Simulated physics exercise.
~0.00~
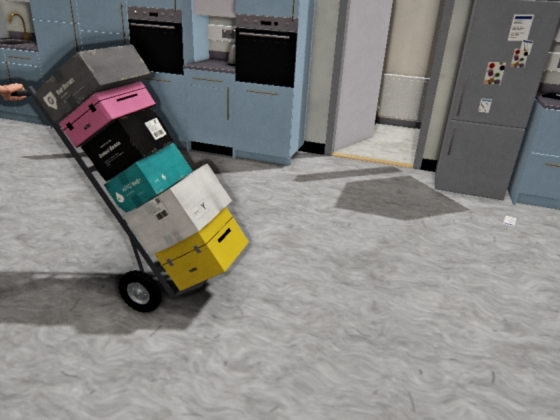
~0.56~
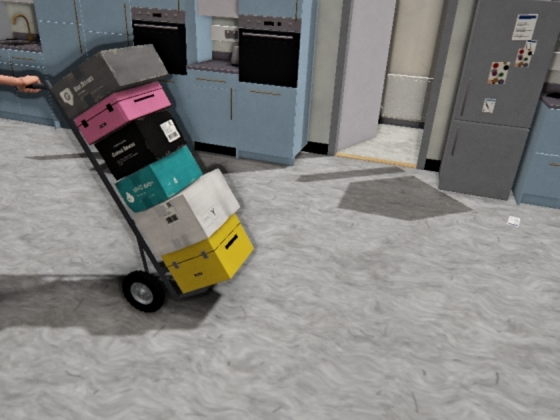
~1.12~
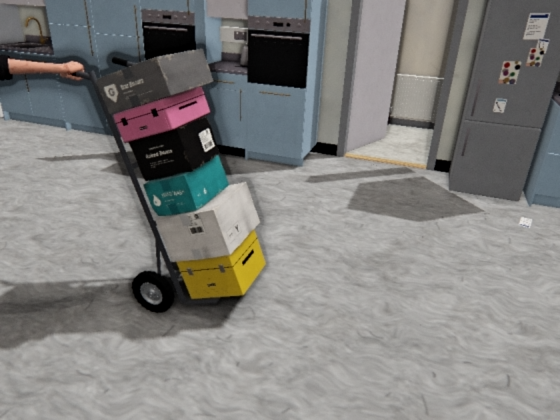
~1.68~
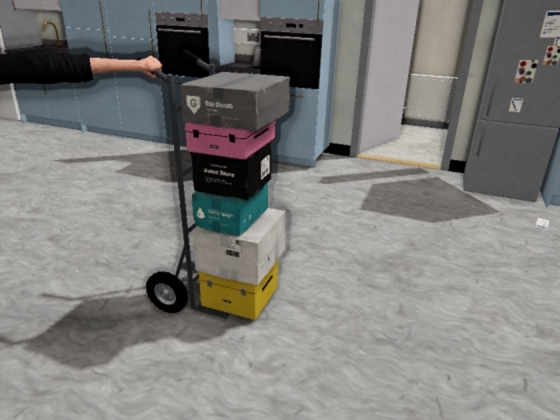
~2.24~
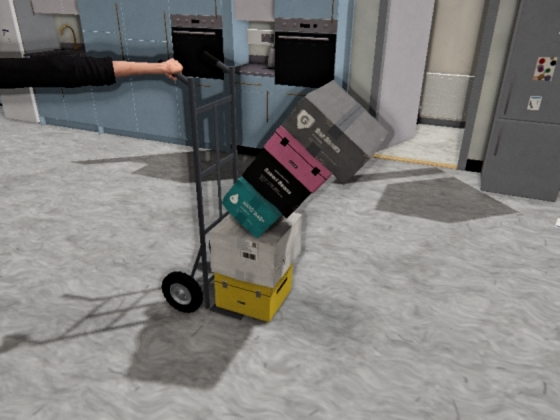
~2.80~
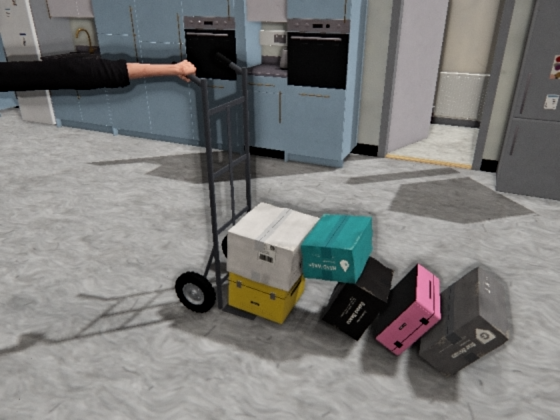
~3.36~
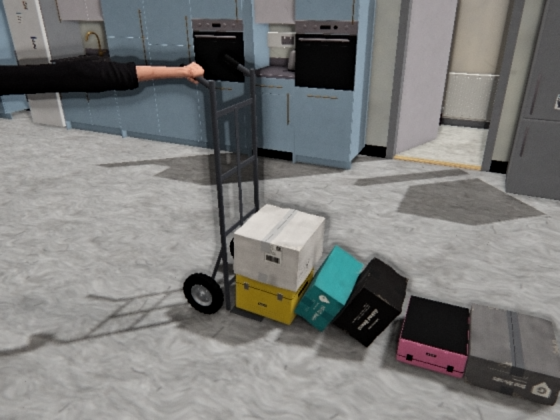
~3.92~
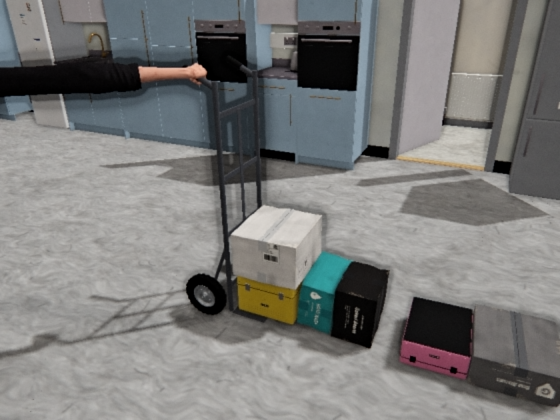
A two-wheeled hand truck leans back in a kitchen with blue cabinets and a grey floor, seen from the side and slightly above, gripped by a hand at the left. Its stack runs from a yellow toolbox at the bottom through white, turquoise and black boxes to a pink toolbox and a grey box on top. The hand swings the truck upright, and the upper boxes pitch forward to the right. The top four tumble to the floor while the truck stands still. The white parcel stays on the yellow toolbox, with turquoise and black beside them and pink and grey farther right.
